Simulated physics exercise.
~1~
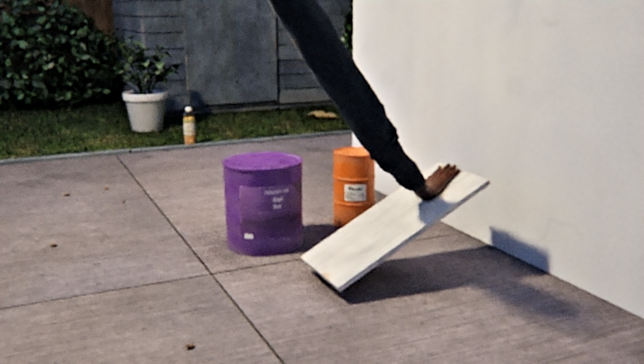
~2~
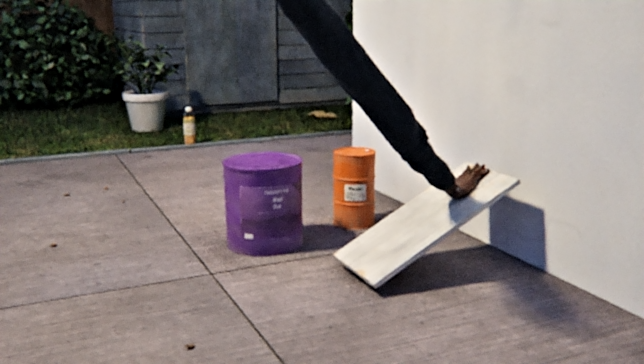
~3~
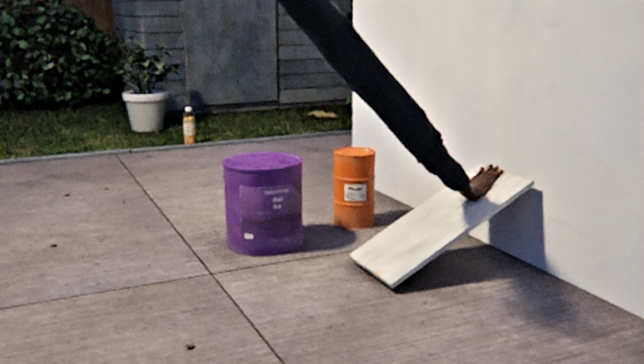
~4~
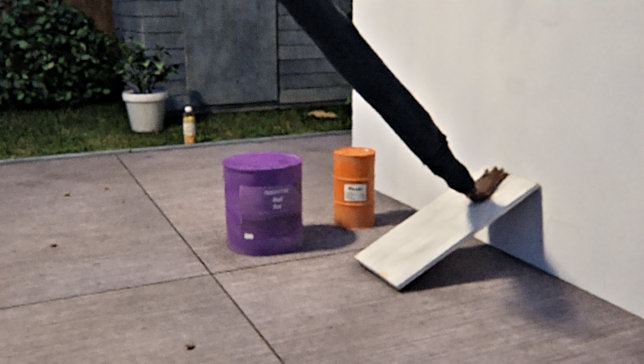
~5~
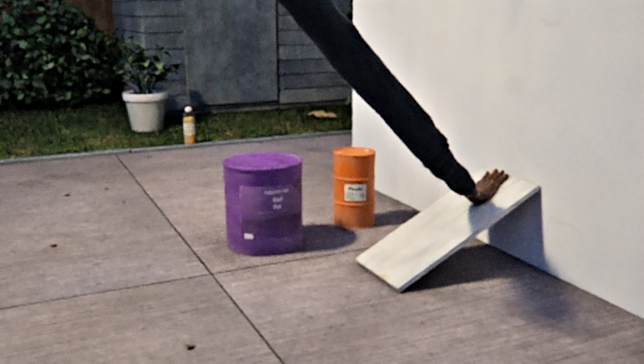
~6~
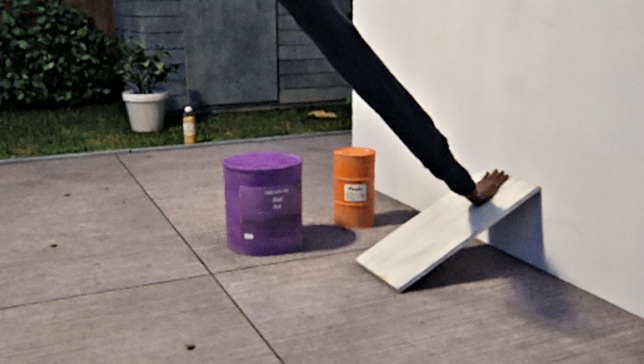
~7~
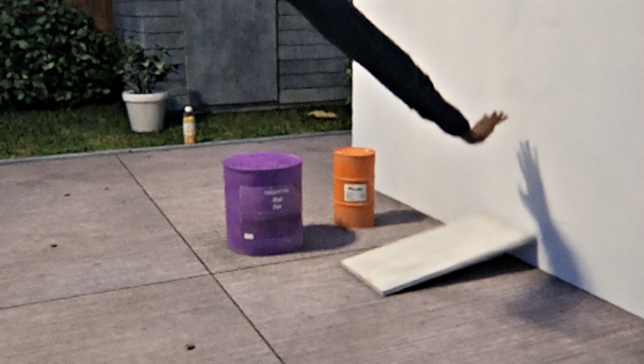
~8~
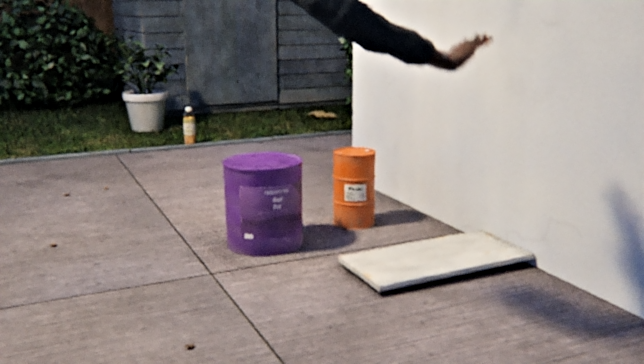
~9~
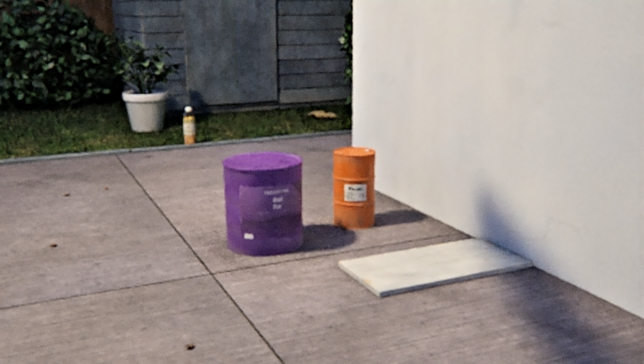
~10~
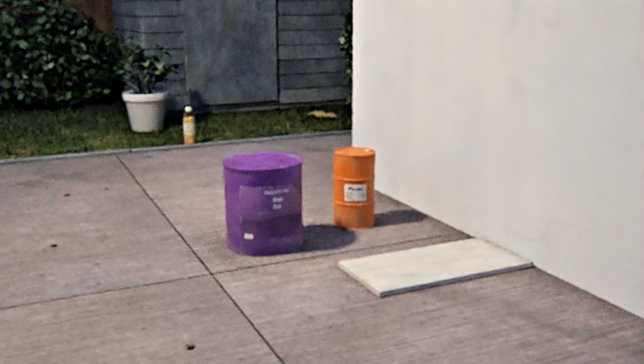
White board being leant against a pale wall by a hand, then slipping down flat onto the paving after its release.
